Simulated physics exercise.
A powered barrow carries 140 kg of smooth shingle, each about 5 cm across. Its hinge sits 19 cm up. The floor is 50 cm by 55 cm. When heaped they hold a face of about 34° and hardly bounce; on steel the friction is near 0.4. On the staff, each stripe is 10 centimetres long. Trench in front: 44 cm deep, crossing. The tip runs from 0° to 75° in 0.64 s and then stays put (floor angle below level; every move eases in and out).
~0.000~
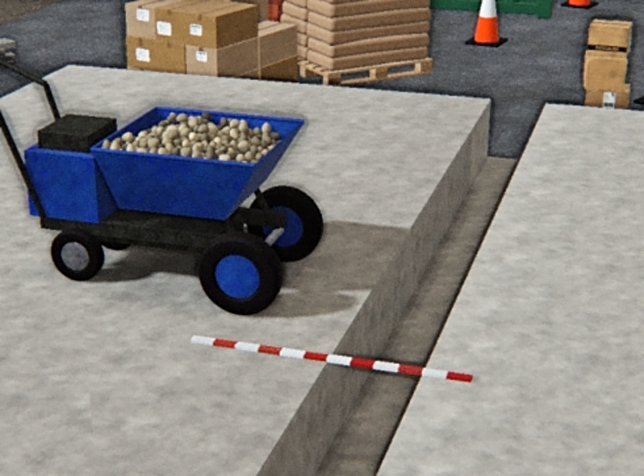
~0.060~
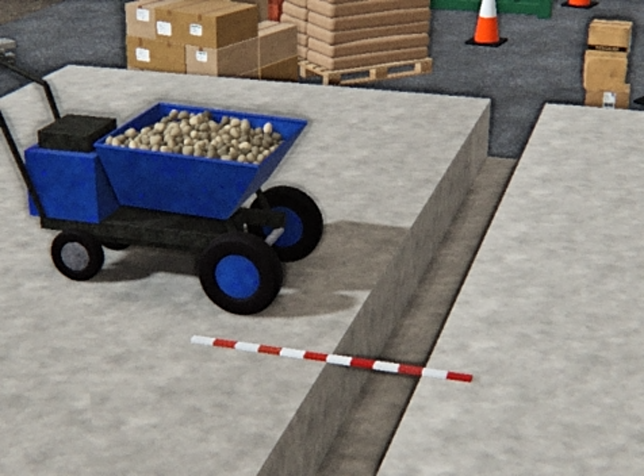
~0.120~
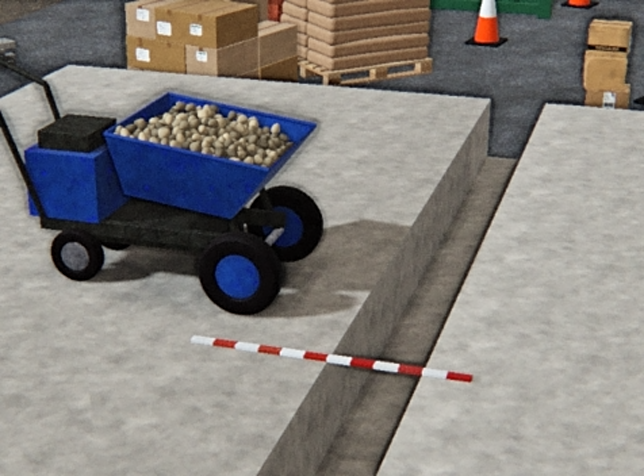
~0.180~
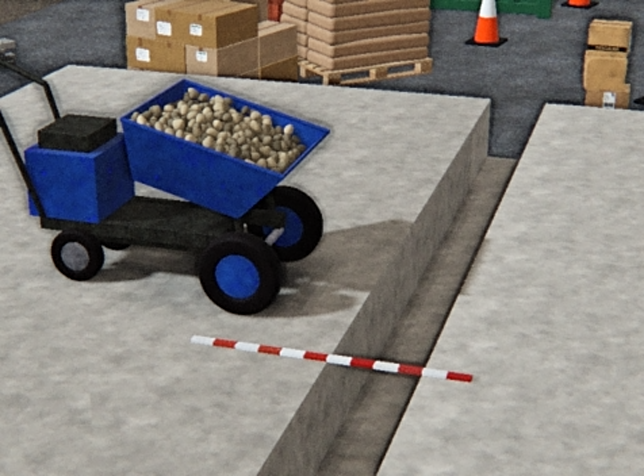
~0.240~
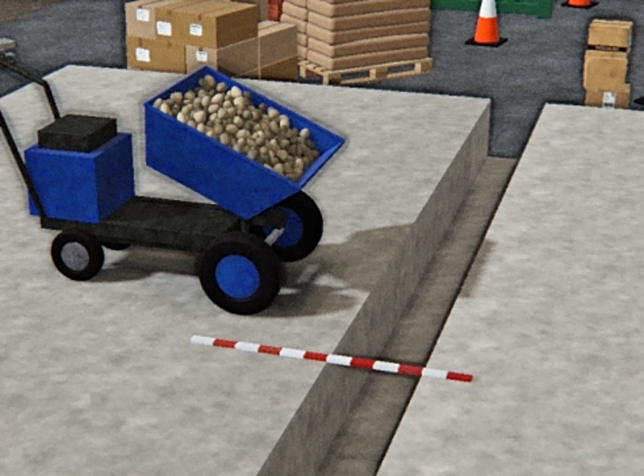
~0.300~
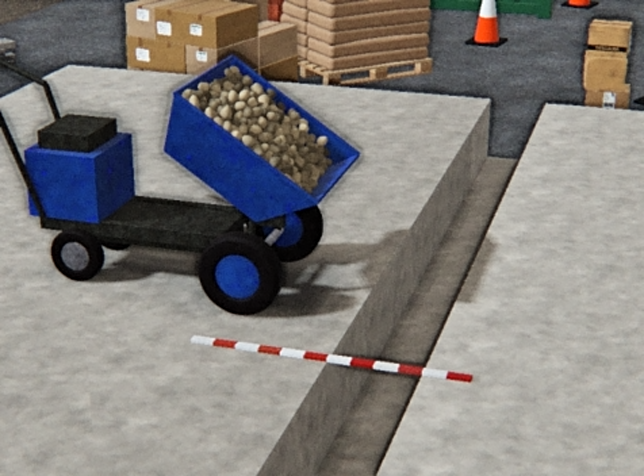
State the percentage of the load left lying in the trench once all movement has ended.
The share left there is about 70 per cent.
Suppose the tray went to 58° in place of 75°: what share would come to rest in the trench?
Expect roughly 45 per cent.
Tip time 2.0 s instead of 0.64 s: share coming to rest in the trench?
In that case some 100 per cent.
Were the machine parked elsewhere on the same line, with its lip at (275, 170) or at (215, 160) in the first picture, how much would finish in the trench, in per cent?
Roughly 50 in a hundred from the first, 95 in a hundred from the second.
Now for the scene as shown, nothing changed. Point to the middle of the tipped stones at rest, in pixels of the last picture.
Somewhere around (429, 374) in the last picture.
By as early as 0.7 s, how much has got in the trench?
Roughly 45% by that time.
After 0.5 s the floor is at 63°; 100 % in the tray; the foremost stones are at (353, 227).
After 0.7 s the floor is at 75°; 52 % in the tray, 43 % in the trench, 5 % past the trench; the foremost stones are at (467, 311).
After 1.1 s the floor is at 75°; 11 % in the tray, 59 % in the trench, 31 % past the trench; the foremost stones are past the picture's edge.
After 3.0 s the floor is at 75°; 0 % in the tray, 70 % in the trench, 30 % past the trench; the foremost stones are past the picture's edge.
